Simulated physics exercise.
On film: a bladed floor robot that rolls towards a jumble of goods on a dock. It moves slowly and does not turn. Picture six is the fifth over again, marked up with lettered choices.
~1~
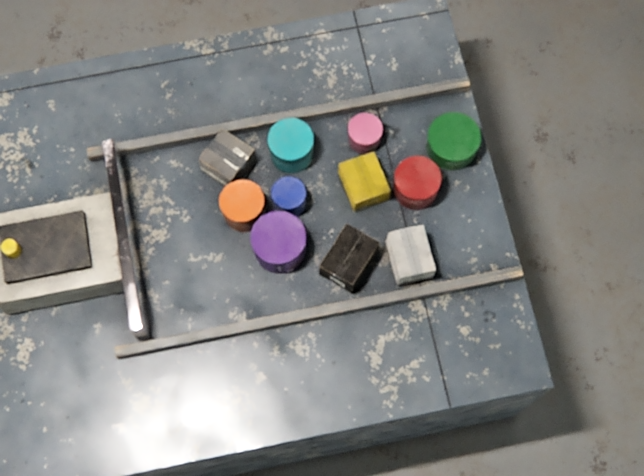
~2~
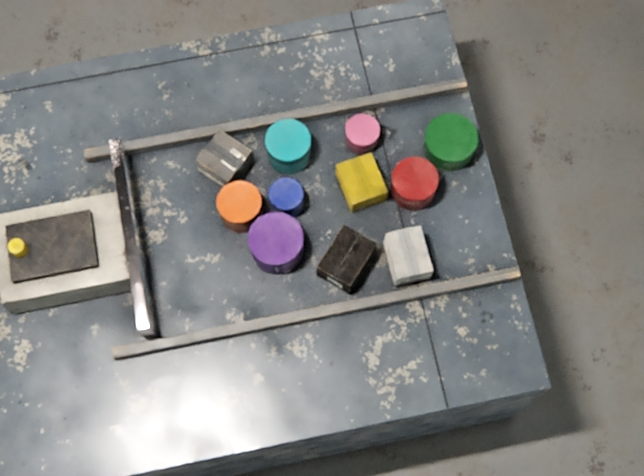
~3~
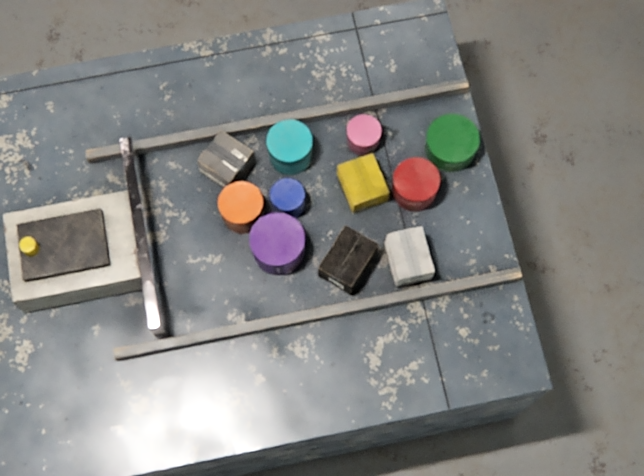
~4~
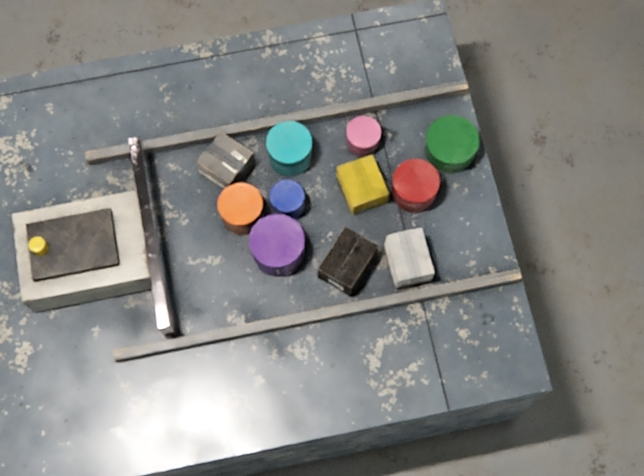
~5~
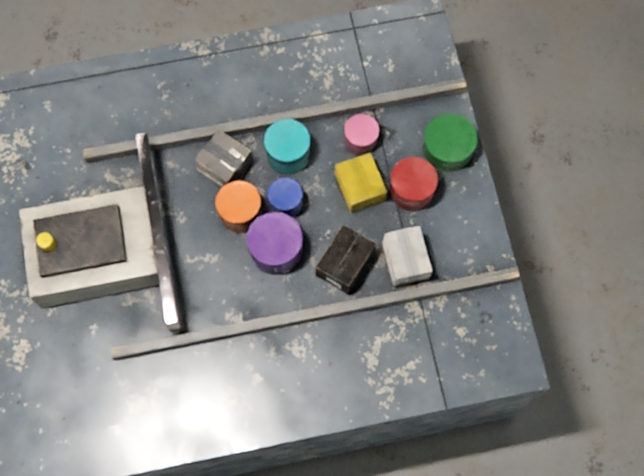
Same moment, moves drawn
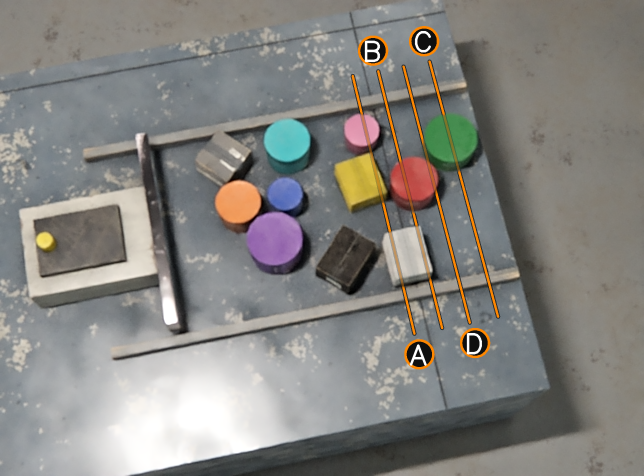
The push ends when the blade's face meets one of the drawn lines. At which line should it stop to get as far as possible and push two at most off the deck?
A.
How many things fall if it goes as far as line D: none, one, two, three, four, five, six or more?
Six or more.
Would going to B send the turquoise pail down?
No.
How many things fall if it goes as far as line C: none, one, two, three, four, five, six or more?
By then, six or more.
On the marked copy, A at (382, 199); B at (409, 194); C at (462, 184); D at (435, 189).
With A. Early on, robot (169, 223); turquoise pail (309, 141); grey parcel (263, 156).
Further on, robot (250, 207); green pail (454, 140); red pail (456, 186).
At the end, robot (312, 195); green pail over the edge; white parcel (506, 239); one fallen.
As for the rest, B drops four; C drops seven; D drops seven.
